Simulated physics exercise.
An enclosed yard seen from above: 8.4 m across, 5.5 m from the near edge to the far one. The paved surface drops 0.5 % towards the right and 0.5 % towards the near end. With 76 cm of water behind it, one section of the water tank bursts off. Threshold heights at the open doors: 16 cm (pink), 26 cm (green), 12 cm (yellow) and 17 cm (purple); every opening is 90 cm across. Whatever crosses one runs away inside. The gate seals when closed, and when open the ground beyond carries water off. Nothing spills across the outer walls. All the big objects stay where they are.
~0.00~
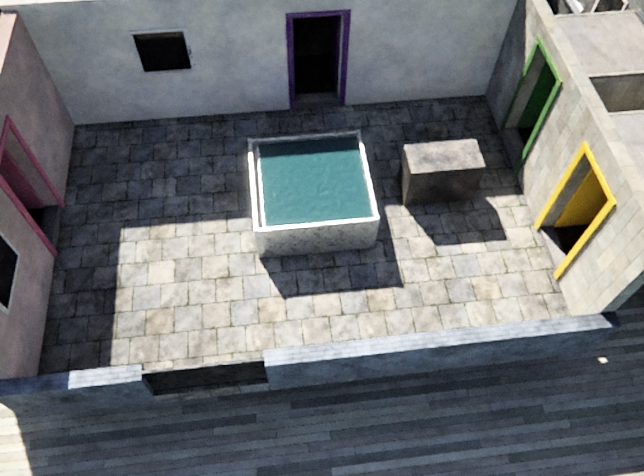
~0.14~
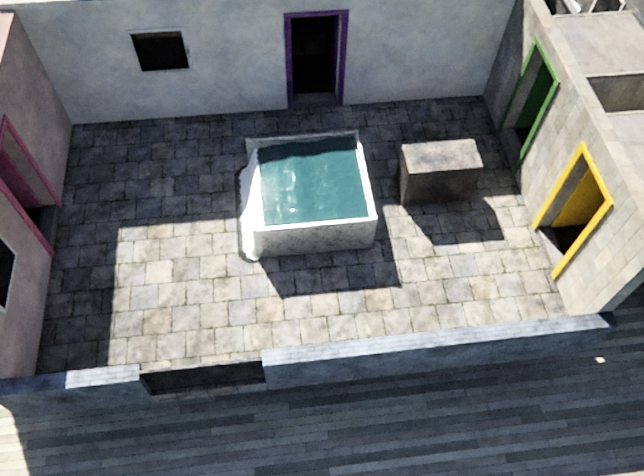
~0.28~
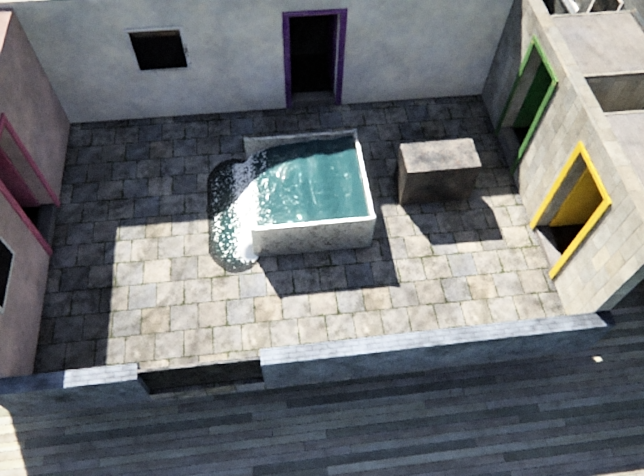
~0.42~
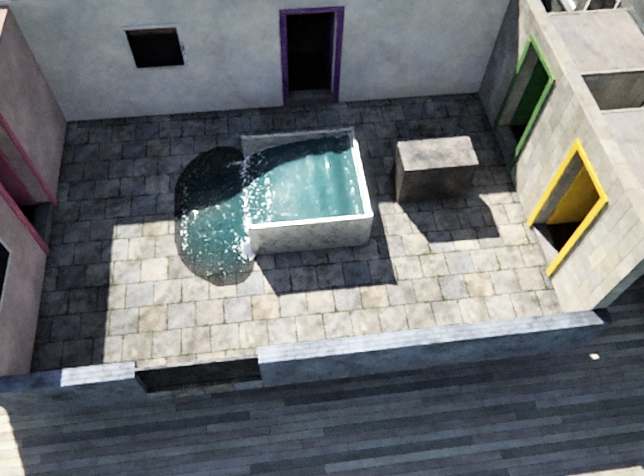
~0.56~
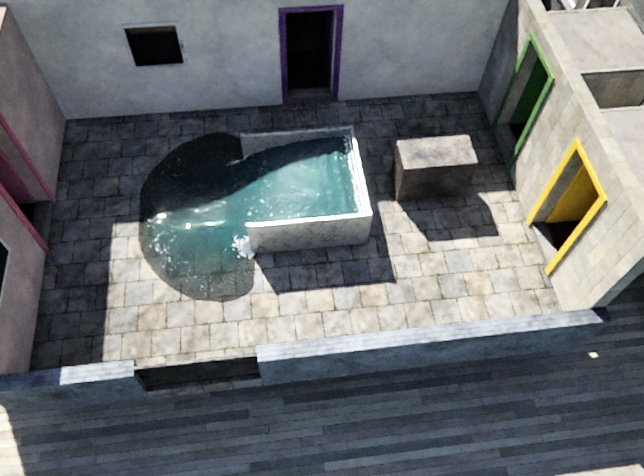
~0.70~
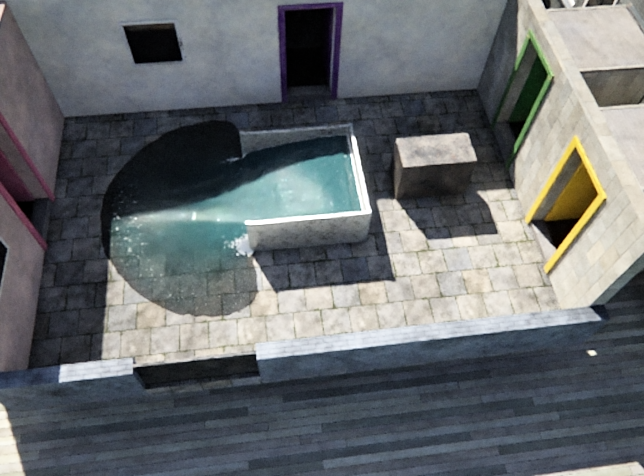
Water bursts from the left side of a pale, square tank in a paved courtyard seen from above, first as a thin white spill, then as a glittering, rounded sheet spreading leftward. A grey block stands right of the tank, with a purple-edged doorway behind, green and yellow ones at right, and pink at left. The teal pool widens across the sunlit and shaded paving while the view shifts very slightly.
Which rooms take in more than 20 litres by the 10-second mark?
Within that time: At the pink door it goes over the limit; at the green door it does not reach the limit; at the yellow door it keeps below the limit; at the purple door it keeps below the limit.
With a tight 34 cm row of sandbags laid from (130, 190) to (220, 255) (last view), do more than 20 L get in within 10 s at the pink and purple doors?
Against that limit: Pink not over, purple below.
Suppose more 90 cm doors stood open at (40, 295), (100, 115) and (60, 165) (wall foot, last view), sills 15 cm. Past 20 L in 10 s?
In turn: Past it, over, over.
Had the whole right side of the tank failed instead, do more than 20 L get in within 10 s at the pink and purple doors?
Against that limit: Pink not over, purple below.
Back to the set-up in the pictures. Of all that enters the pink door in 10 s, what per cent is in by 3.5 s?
About 95 per cent.
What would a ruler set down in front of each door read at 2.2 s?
In cm: Pink 33, green 0, yellow 0, purple 0.
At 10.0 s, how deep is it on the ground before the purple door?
Roughly 3.0 cm deep.
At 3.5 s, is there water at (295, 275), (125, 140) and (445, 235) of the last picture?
In turn: Dry, flooded, not reached.
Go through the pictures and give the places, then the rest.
The first picture shows the water tank at (311, 181) is whole and still, 76 cm deep.
In the second picture, the front is at a hidden place, 1.0 m from the gap at (255, 203); 0.4 m2 of floor is under water; 76 cm left at the back of the water tank.
In the third picture, the front is at (230, 267), 1.2 m from the gap at (254, 203); 1.5 m2 of floor is under water; 76 cm left at the back of the water tank.
In the fourth picture, the front is at (207, 156), 1.5 m from the gap at (251, 202); 3.0 m2 of floor is under water; 71 cm left at the back of the water tank.
In the fifth picture, water pours out at (250, 201) and has run 2.0 m, to (147, 186); typically 8 cm deep outside, 64 cm at the water tank's back.
In the sixth picture, water pours out at (250, 199) and has run 2.5 m, to (108, 200); typically 6 cm deep outside, 65 cm at the water tank's back.
After 1.4 s water covers 40 % of the floor and is deepest (34 cm) near (47, 242); pink door 30 cm at the sill, 40 L in, green door not reached, yellow door not reached, purple door not reached.
After 2.2 s water covers 40 % of the floor and is deepest (44 cm) near (26, 387); pink door 33 cm at the sill, 129 L in, green door not reached, yellow door not reached, purple door not reached.
After 3.5 s water covers 40 % of the floor and is deepest (25 cm) near (26, 387); pink door 19 cm at the sill, 188 L in, green door not reached, yellow door not reached, purple door not reached.
After 6.0 s water covers 75 % of the floor and is deepest (15 cm) near (78, 370); pink door 9 cm at the sill, 193 L in, green door not reached, yellow door not reached, purple door 4 cm at the sill, 0 L in.
After 10.0 s water covers 95 % of the floor and is deepest (14 cm) near (466, 181); pink door 5 cm at the sill, 193 L in, green door 11 cm at the sill, 0 L in, yellow door 10 cm at the sill, 1 L in, purple door 3 cm at the sill, 0 L in.
